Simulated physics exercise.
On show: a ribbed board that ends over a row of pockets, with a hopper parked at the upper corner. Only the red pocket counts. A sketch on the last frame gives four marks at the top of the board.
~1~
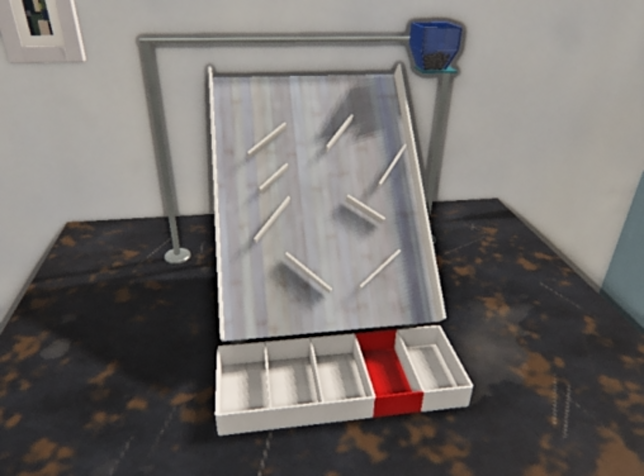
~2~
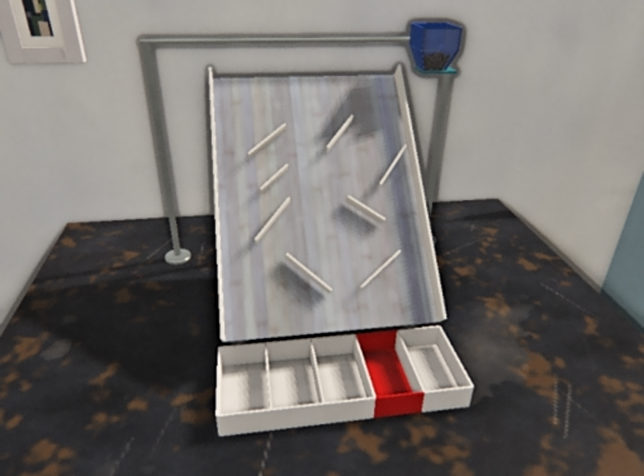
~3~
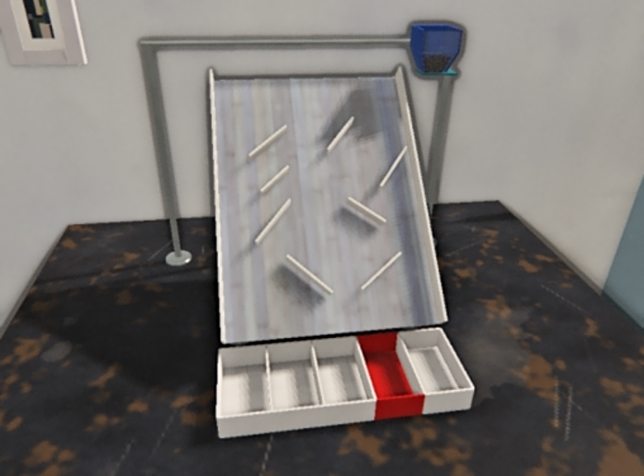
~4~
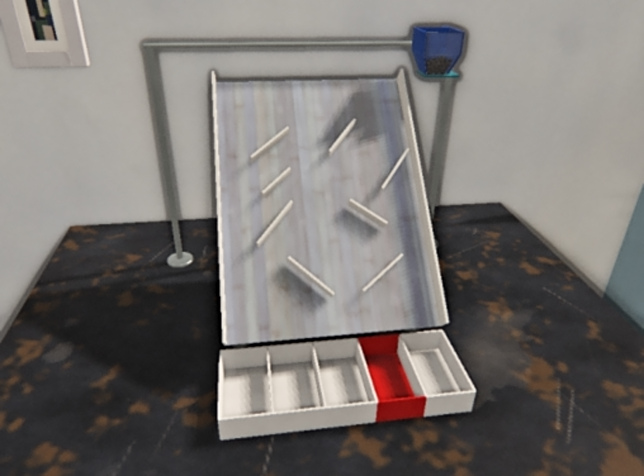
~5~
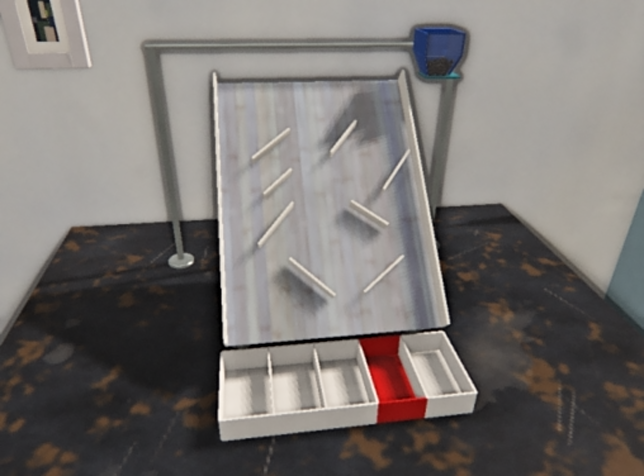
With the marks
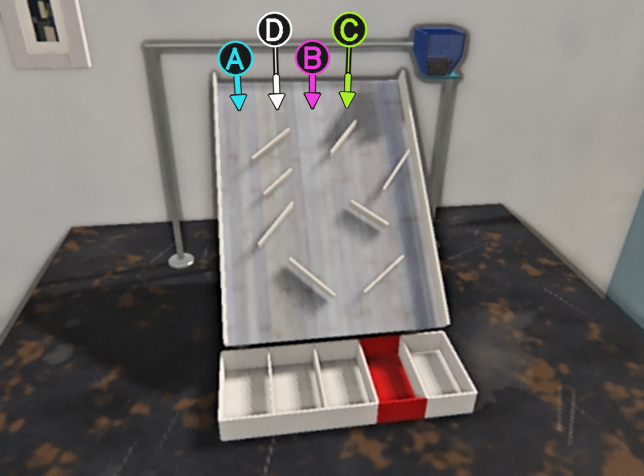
Nothing moves apart from a very slight drift of the camera, which looks from the front and a little above at a dark, rust-blotched tabletop against a pale wall. A tilted, grey streaked board with slanted white ribs stands over a row of five pockets, the fourth from the left red and the others white. The blue hopper, dark contents inside, stays on a grey frame at the upper right.
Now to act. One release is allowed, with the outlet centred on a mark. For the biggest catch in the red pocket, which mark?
Choose B.
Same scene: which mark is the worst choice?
A.
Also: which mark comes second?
That would be C.
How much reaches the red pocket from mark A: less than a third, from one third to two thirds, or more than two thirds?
Mark A gives less than a third.
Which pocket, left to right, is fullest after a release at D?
The first.
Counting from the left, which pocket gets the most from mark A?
The first from the left.
On the marked copy, mark A meets the board at (238, 104); mark B meets the board at (312, 102); mark C meets the board at (347, 102); mark D meets the board at (277, 103).
With A, none in the red pocket, nearly all in other pockets, a small part held on the board.
With B, about two thirds in the red pocket, about a quarter in other pockets.
With C, about a third in the red pocket, about half in other pockets, about a quarter held on the board.
With D, a small part in the red pocket, about two thirds in other pockets, about a quarter held on the board, a stray few outside the box.
